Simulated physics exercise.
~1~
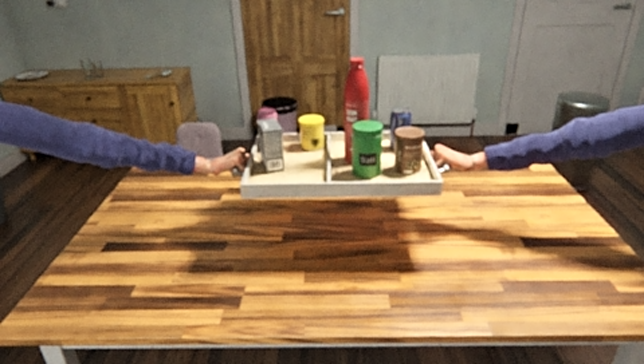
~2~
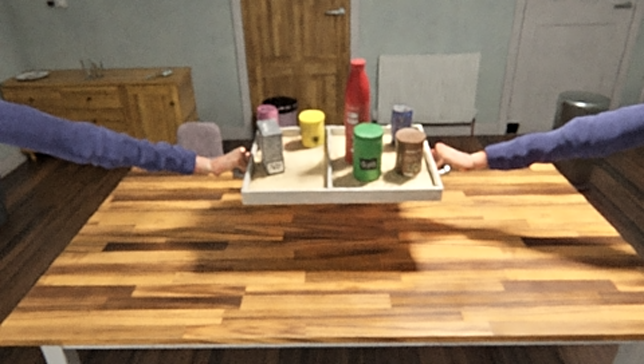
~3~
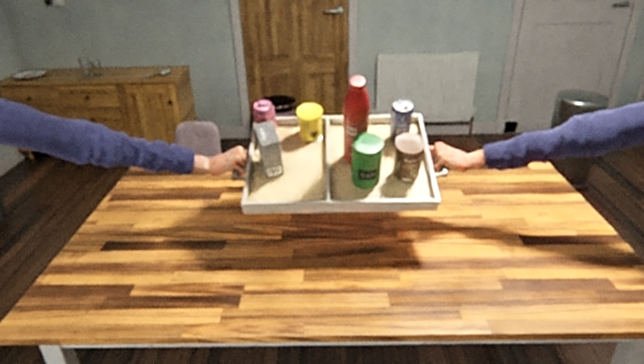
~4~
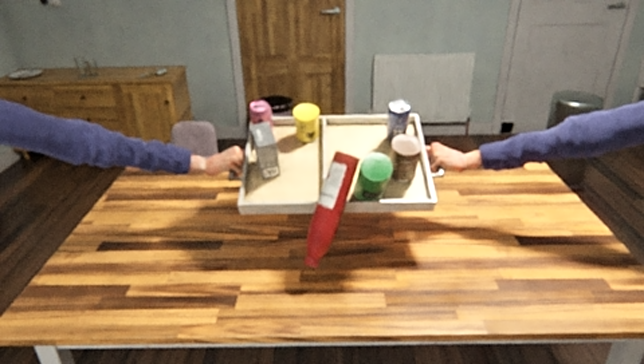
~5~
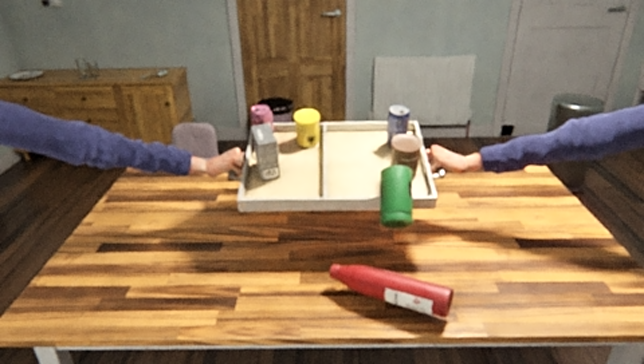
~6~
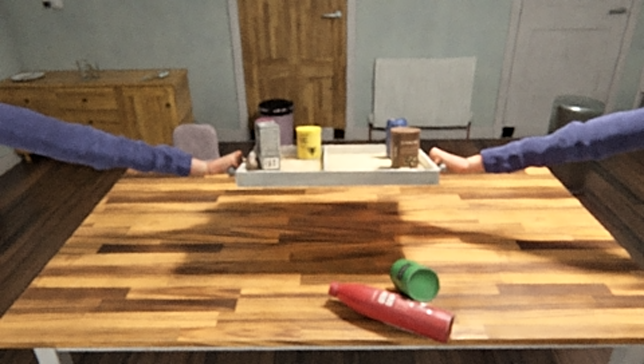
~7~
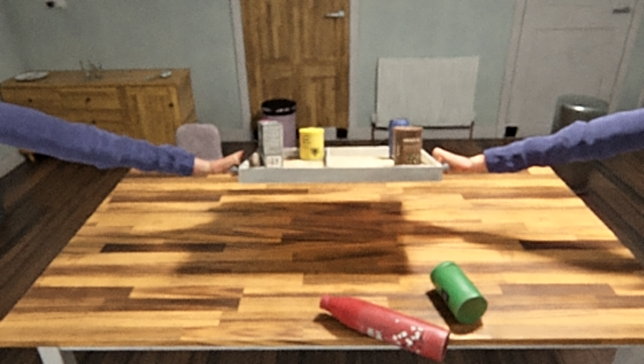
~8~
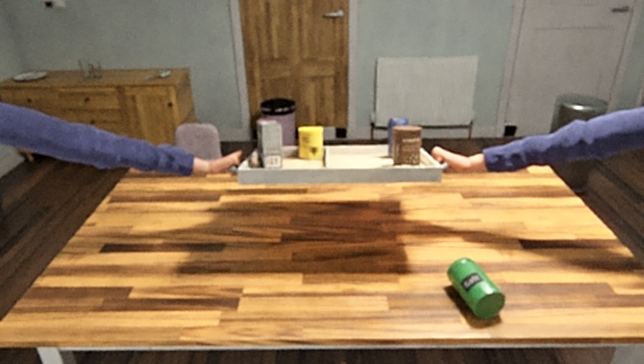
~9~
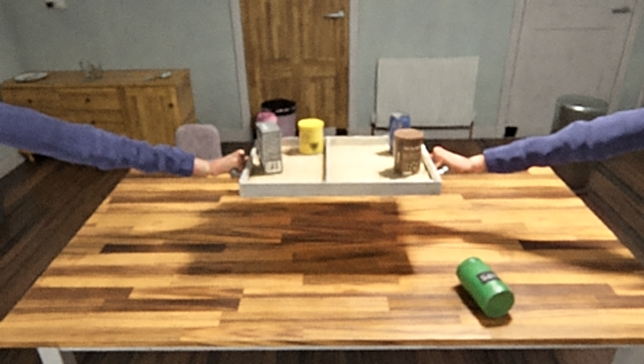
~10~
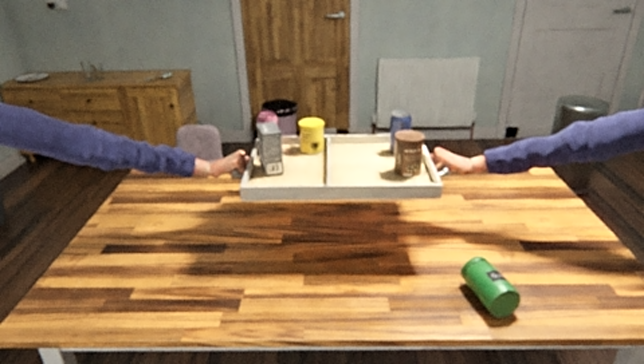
A pale divided tray, held above a striped wooden table by two outstretched arms in blue sleeves, carries a red bottle, a green jar and several small tins, cans and a packet. It tips toward the viewer, and the red bottle topples over the near rim and drops onto the table. The green jar follows, tumbling off beside it. The tray then tilts back the other way while the bottle slides out of view and the jar rolls a little to the right. Finally the tray returns toward level with its other items still aboard, leaving the jar lying on its side on the table.
